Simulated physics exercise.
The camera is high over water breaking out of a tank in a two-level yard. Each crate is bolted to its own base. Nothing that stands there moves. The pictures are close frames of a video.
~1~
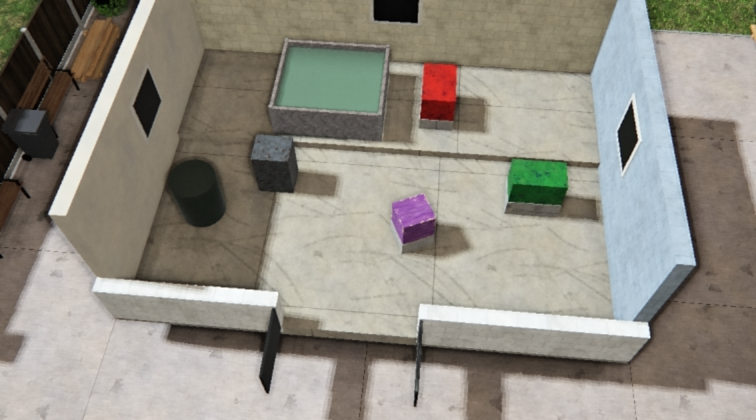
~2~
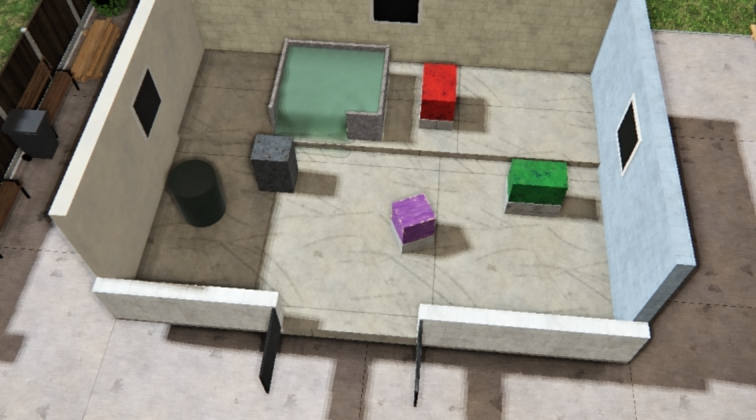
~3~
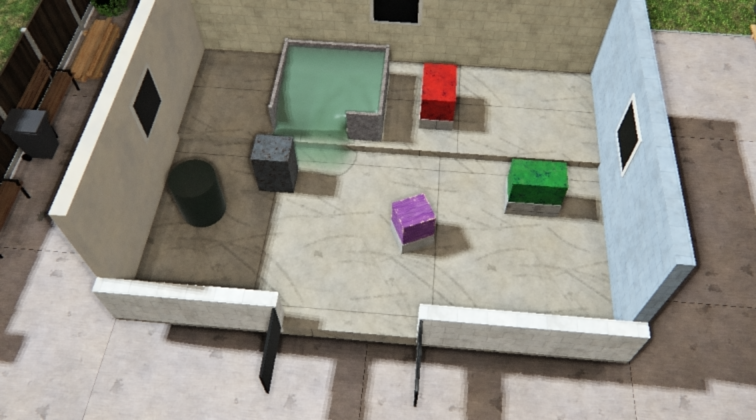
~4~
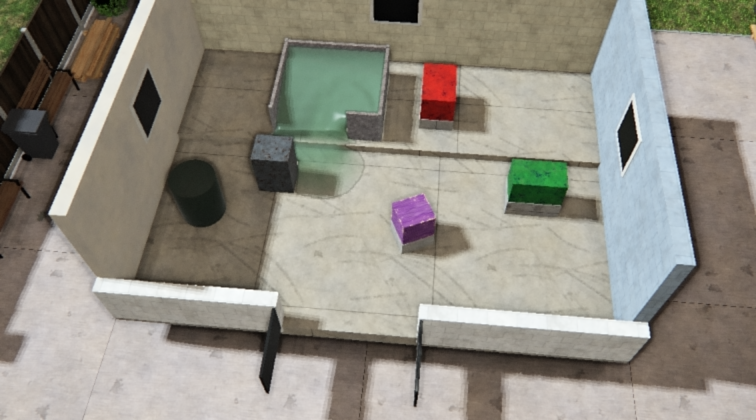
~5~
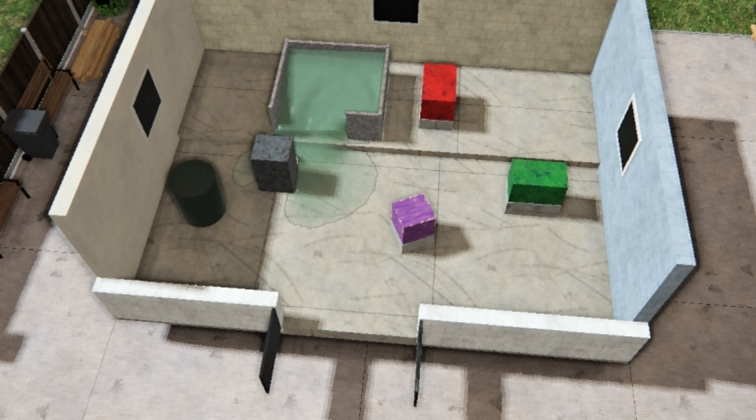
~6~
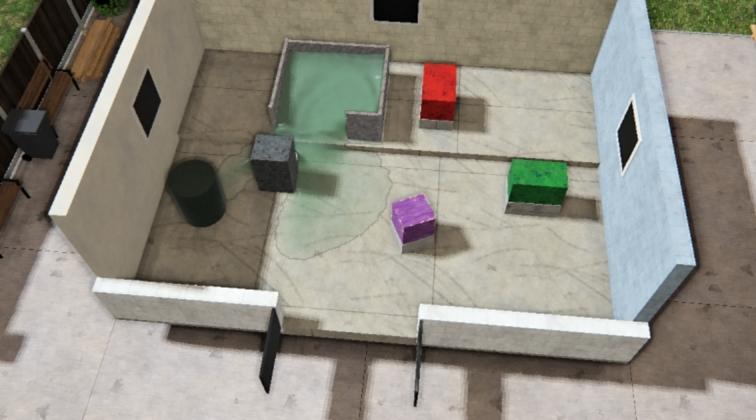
The clip shows greenish water standing in a walled tank in a yard seen from above; a front section of the tank opens, and water pours out, spreading across the paving around the dark grey block and toward the viewer.
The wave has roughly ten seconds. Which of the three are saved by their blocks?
One by one: The purple crate escapes dry; the green crate escapes dry; the red crate escapes dry.
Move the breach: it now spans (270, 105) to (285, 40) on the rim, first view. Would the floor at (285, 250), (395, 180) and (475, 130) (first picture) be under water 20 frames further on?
One after the other: Flooded, no water, not flooded.
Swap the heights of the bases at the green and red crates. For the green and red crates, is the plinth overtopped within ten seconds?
Then: Green is spared, red remains dry.
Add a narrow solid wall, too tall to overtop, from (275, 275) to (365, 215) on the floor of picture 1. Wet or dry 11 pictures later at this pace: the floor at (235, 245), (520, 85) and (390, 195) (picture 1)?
One after the other: Wet, not flooded, awash.
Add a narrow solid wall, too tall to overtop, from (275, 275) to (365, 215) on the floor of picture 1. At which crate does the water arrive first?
First comes the purple crate.
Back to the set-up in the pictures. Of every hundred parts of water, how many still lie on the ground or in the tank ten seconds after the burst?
Roughly 62 per cent.
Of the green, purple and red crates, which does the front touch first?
It is the crate marked purple.
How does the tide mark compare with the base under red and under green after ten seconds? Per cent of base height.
Roughly 0 per cent, then 20 per cent.
A moment on, water covers 25 % of the floor; the purple crate water round its plinth, the green crate not reached, the red crate not reached.
Next, water covers 40 % of the floor; the purple crate water round its plinth, the green crate not reached, the red crate not reached.
Then, water covers 45 % of the floor; the purple crate water round its plinth, the green crate water round its plinth, the red crate not reached.
Later, water covers 60 % of the floor; the purple crate water round its plinth, the green crate water round its plinth, the red crate not reached.
In the end, water covers 65 % of the floor; the purple crate stayed above the water, the green crate stayed above the water, the red crate stayed above the water.
